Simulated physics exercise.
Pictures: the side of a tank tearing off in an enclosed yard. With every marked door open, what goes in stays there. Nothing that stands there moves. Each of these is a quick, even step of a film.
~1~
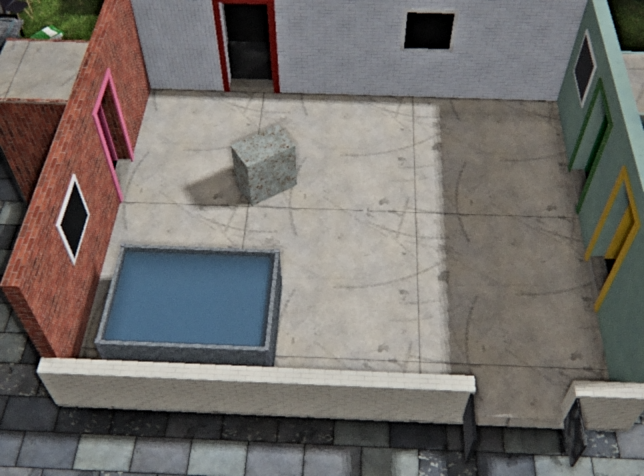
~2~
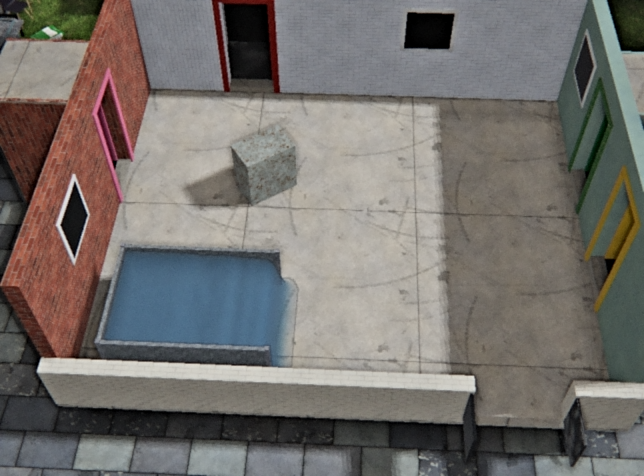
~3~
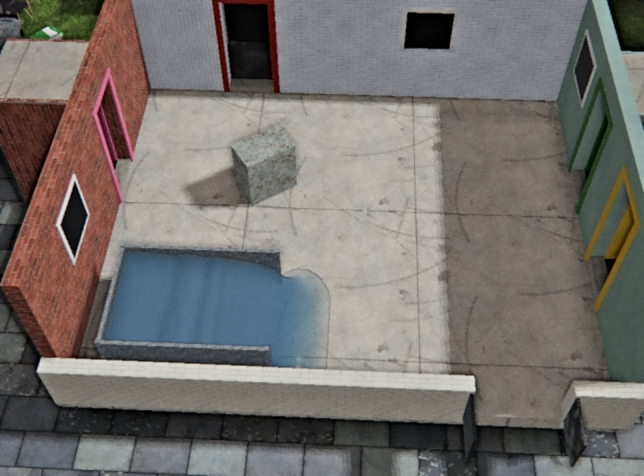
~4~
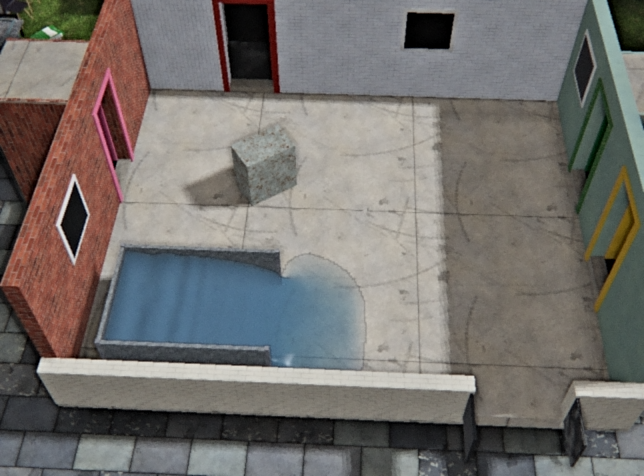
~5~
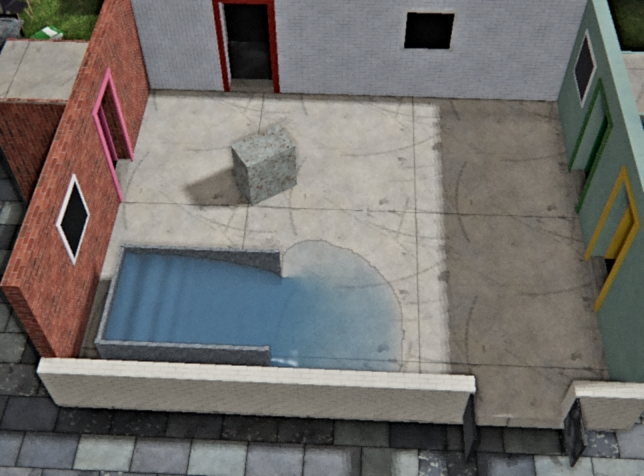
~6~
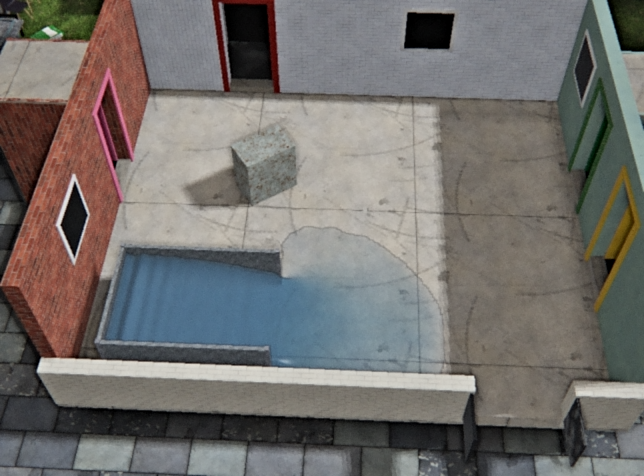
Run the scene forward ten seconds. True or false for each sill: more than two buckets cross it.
Red door - false; green door - true; yellow door - true; pink door - false.
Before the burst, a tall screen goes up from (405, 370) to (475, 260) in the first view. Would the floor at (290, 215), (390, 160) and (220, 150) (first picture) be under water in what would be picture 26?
Results in order: Bone-dry / swamped / bone-dry.
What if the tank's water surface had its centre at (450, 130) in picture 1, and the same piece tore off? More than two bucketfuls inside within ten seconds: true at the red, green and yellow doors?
Door by door: Red remains below, green crosses the line and yellow remains below.
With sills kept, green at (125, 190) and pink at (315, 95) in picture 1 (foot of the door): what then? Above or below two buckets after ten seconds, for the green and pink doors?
Note: Green does not reach the limit, pink does not reach the limit.
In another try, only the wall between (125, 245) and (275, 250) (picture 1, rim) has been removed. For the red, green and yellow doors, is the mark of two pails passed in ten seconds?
Door by door, the red door crosses the threshold, then the green door crosses the threshold, then the yellow door misses the threshold.
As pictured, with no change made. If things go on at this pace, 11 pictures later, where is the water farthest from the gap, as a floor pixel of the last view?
About (574, 218).
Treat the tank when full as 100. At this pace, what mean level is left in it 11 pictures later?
Roughly 34 per cent.
A moment on, water covers 35 % of the floor; the red door not reached, the green door not reached, the yellow door not reached, the pink door not reached.
Next, water covers 45 % of the floor; the red door not reached, the green door not reached, the yellow door under two buckets in, the pink door not reached.
Then, water covers 50 % of the floor; the red door not reached, the green door over two buckets in, the yellow door over two buckets in, the pink door not reached.
Later, water covers 60 % of the floor; the red door not reached, the green door over two buckets in, the yellow door far over two buckets in, the pink door not reached.
In the end, water covers 95 % of the floor; the red door wet at the sill, nothing in, the green door over two buckets in, the yellow door far over two buckets in, the pink door under two buckets in.
